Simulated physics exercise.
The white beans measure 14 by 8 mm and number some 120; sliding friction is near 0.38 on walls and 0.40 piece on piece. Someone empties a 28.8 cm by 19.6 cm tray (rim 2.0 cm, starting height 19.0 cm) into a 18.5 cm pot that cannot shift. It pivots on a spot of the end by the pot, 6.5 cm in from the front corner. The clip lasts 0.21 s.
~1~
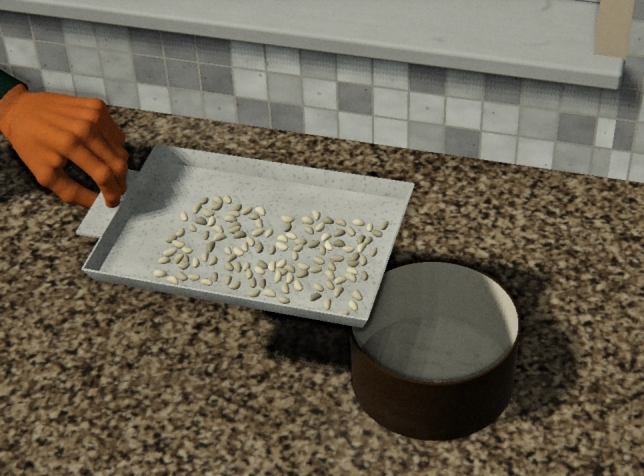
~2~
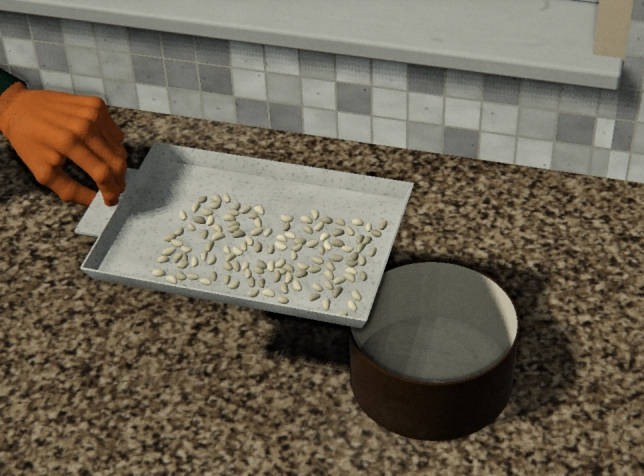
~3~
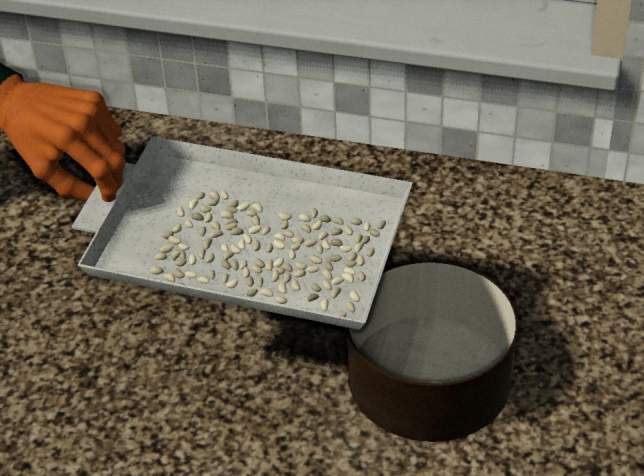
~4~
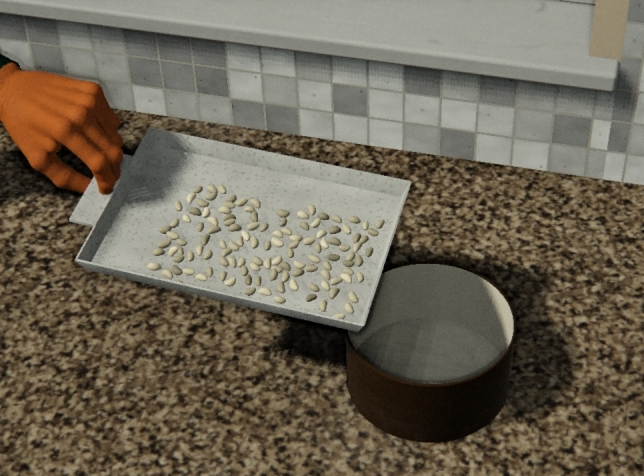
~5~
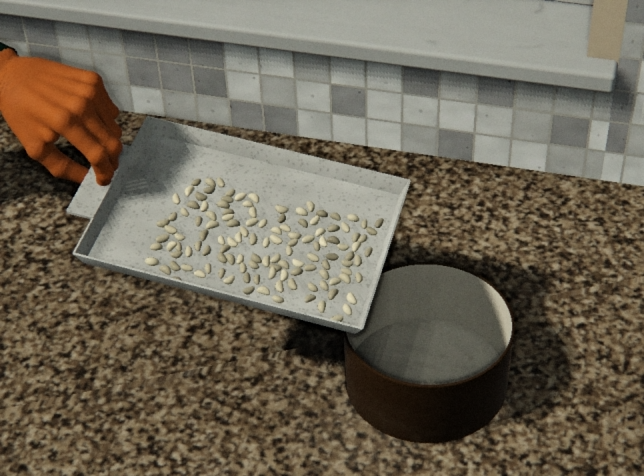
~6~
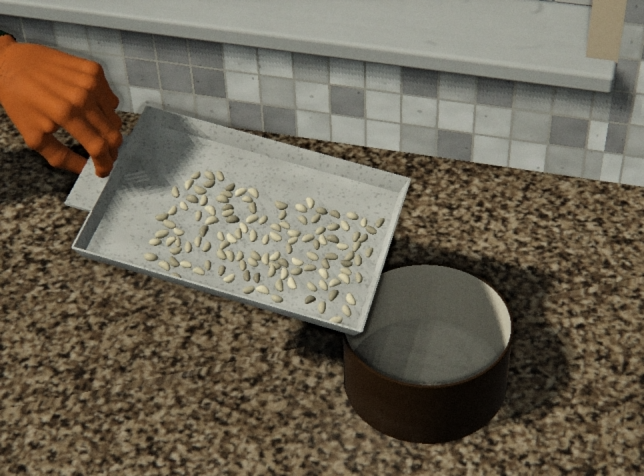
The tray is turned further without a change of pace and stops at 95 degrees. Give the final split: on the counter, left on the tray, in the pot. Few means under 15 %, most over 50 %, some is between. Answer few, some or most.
On the counter: Most; left on the tray: Few; in the pot: Few.
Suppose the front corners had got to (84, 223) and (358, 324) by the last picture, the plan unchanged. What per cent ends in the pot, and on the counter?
Pot 25, counter 75.
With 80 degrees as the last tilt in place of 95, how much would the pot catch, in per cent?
It would be near 10 per cent.
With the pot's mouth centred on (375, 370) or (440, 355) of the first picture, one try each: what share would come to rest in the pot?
Some 100 and 60 per cent.
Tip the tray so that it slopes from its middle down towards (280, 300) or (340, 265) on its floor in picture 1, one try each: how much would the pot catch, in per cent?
About 0 and 60 per cent.
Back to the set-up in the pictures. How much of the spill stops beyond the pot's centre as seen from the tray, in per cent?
Some 40 per cent.
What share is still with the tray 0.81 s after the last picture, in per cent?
About 45 per cent.
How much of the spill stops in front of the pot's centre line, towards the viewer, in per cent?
Some 100 per cent.
Then, 0.49 s after the last picture, tilt 52 degrees; the tray holds 100 %, the pot 0 %.
Then, 0.81 s after the last picture, tilt 78 degrees; the tray holds 45 %, the pot 0 %.
Then, 1.23 s after the last picture, tilt 95 degrees; the tray holds 0 %, the pot 0 %.
In the end, counter 100 %, tray 0 %, pot 0 %.
